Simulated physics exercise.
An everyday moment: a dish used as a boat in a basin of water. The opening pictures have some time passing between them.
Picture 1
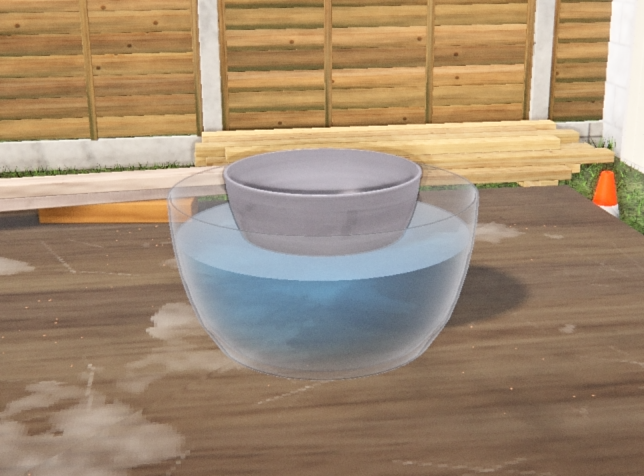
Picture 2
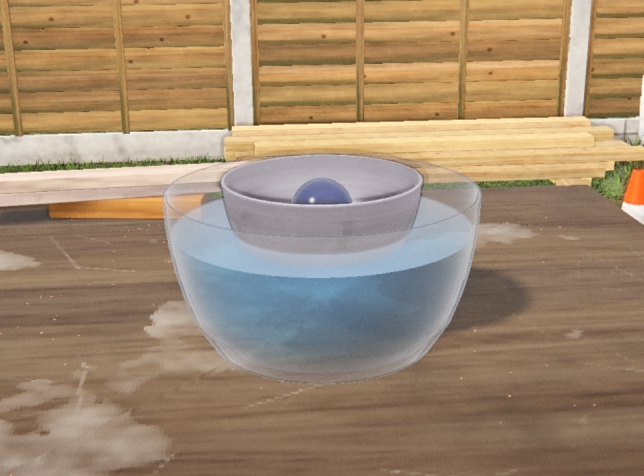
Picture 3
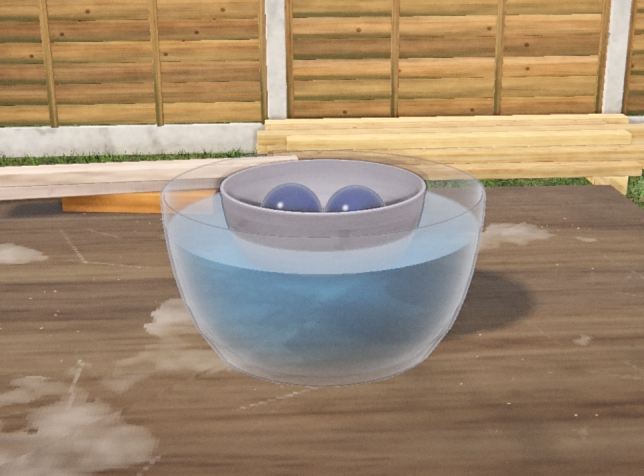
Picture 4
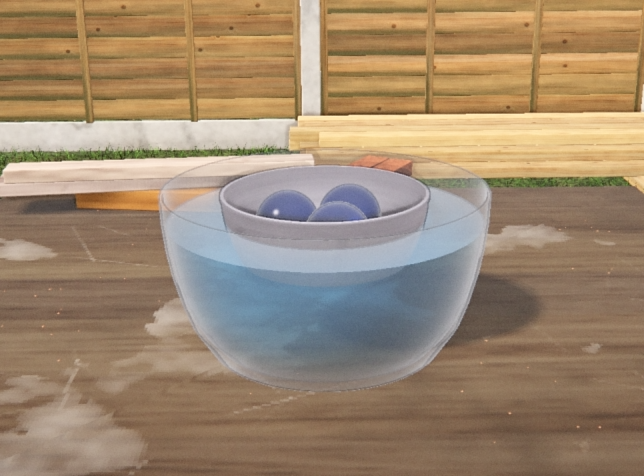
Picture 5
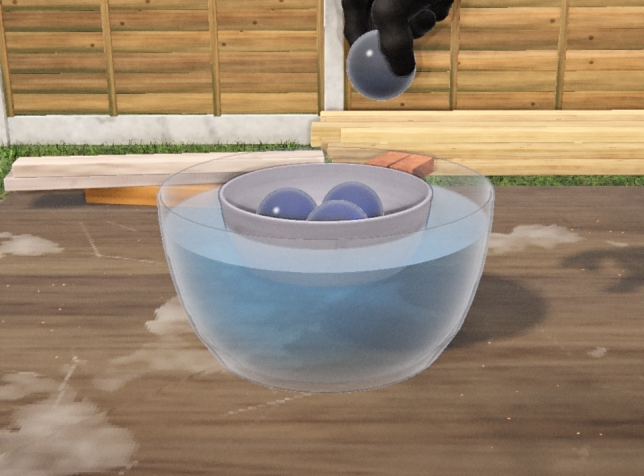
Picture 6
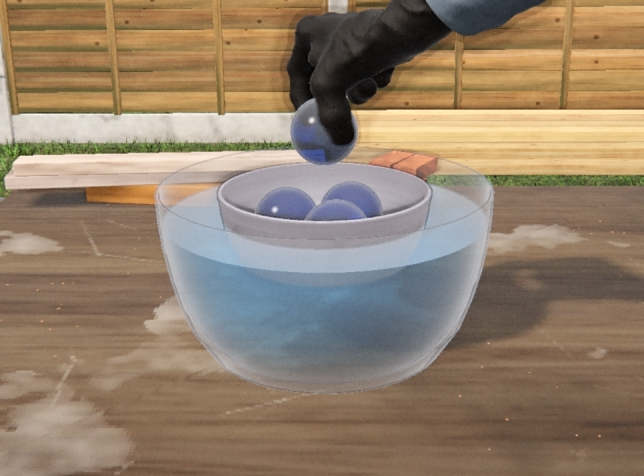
Small grey dish floating lower in a clear bowl of water as blue marbles are added, a black-gloved hand lowering another above it.
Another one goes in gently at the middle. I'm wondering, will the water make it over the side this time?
No, it stays up.
Shortly, the glass marble is in and the dish dips.
Then, it steadies; about a fifth of its side above the surface.
At the finish, the dish floats; about a fifth of its side above the surface.
